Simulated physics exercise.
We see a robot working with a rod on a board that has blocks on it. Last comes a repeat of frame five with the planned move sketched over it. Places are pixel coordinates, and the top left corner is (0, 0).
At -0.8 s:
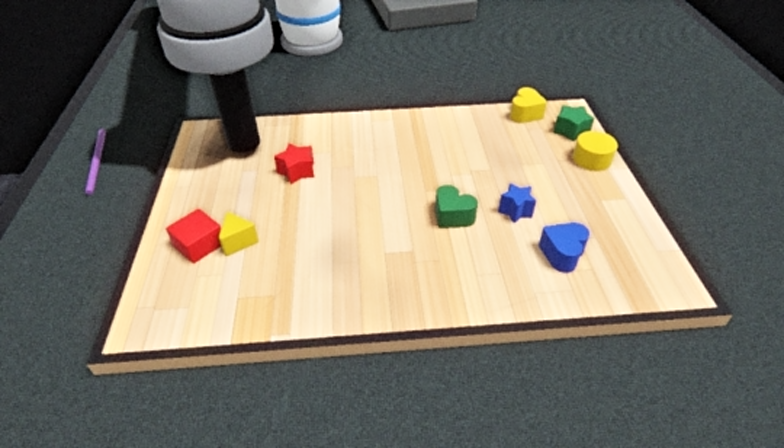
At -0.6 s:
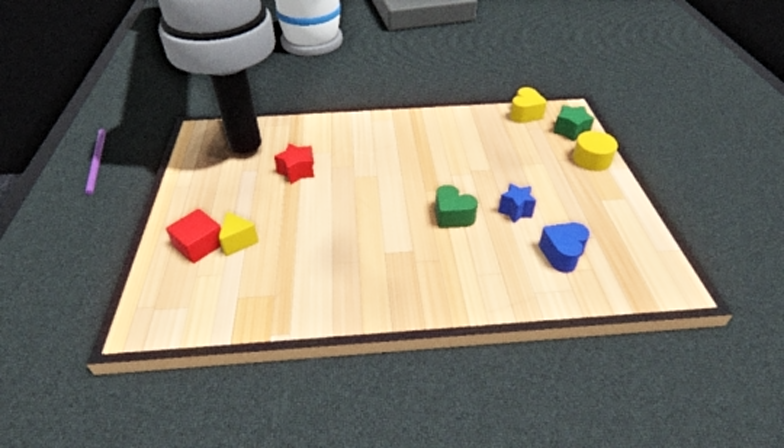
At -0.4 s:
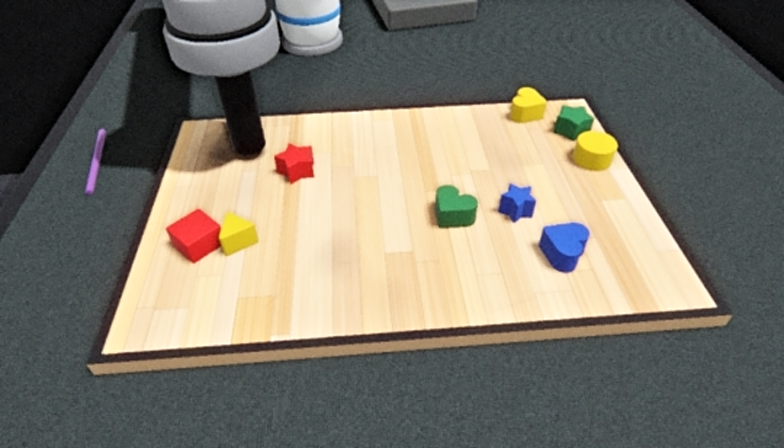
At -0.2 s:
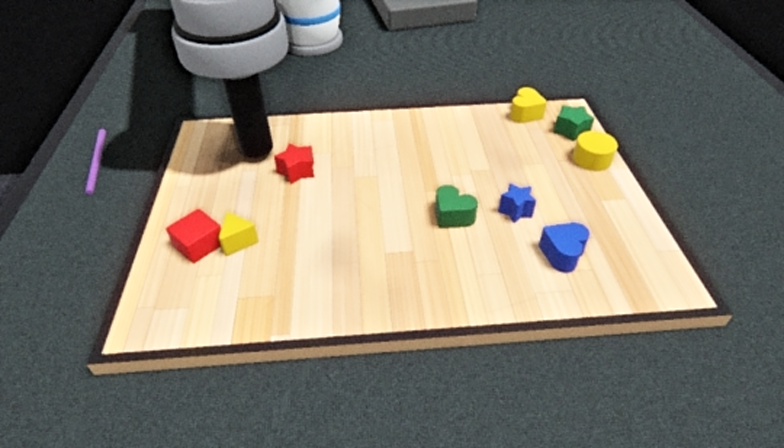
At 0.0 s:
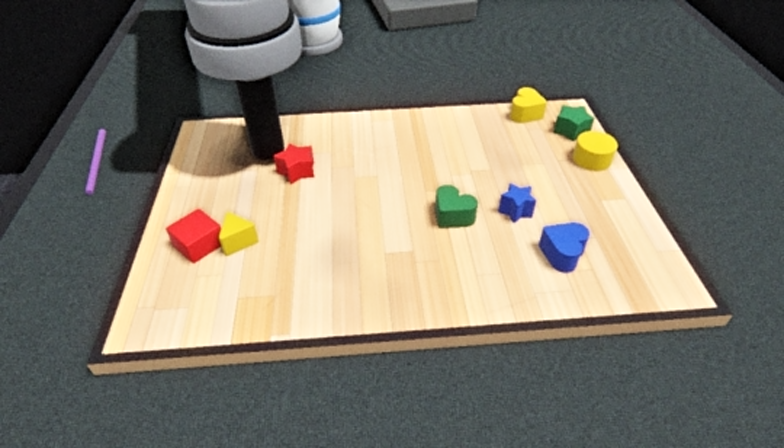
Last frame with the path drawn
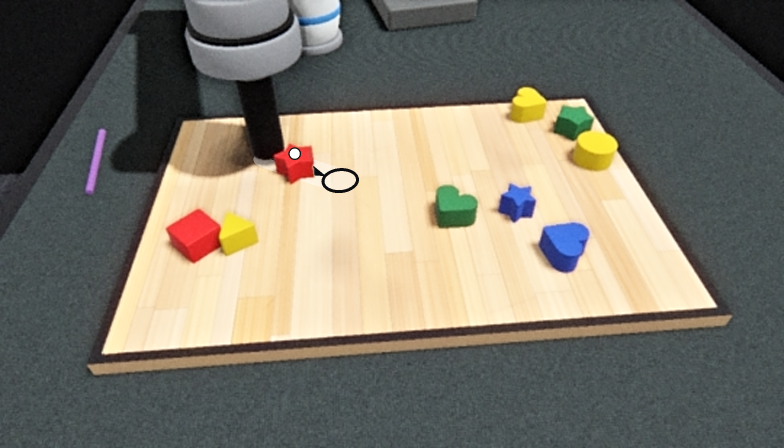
In the video, a robot's black rod stands near the upper left of a wooden board scattered with colored blocks, then moves slightly right and a little downward, closer to the red star-shaped block, while the blocks stay still.
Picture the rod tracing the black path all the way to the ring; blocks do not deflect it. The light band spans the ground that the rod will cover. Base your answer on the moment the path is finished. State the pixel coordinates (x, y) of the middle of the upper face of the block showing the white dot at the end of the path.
The centre of its top face lies at (359, 177).
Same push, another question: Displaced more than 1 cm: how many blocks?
The count will be 1.
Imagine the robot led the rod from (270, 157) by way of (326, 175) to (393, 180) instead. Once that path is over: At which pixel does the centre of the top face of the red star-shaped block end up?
Roughly at (372, 183).
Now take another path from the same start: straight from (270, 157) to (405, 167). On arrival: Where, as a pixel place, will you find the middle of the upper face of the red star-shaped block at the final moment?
Its top centre lands on (316, 163).
The drawn path runs from (270, 157) to (340, 180); the dot is on the red star-shaped block.
On the path given first. One third of the way, rod (292, 158); red star-shaped block (312, 160).
Two thirds of the way, rod (316, 166); red star-shaped block (336, 168), turned 15° clockwise.
At the end, rod (340, 173); red star-shaped block (359, 177), turned 20° clockwise.
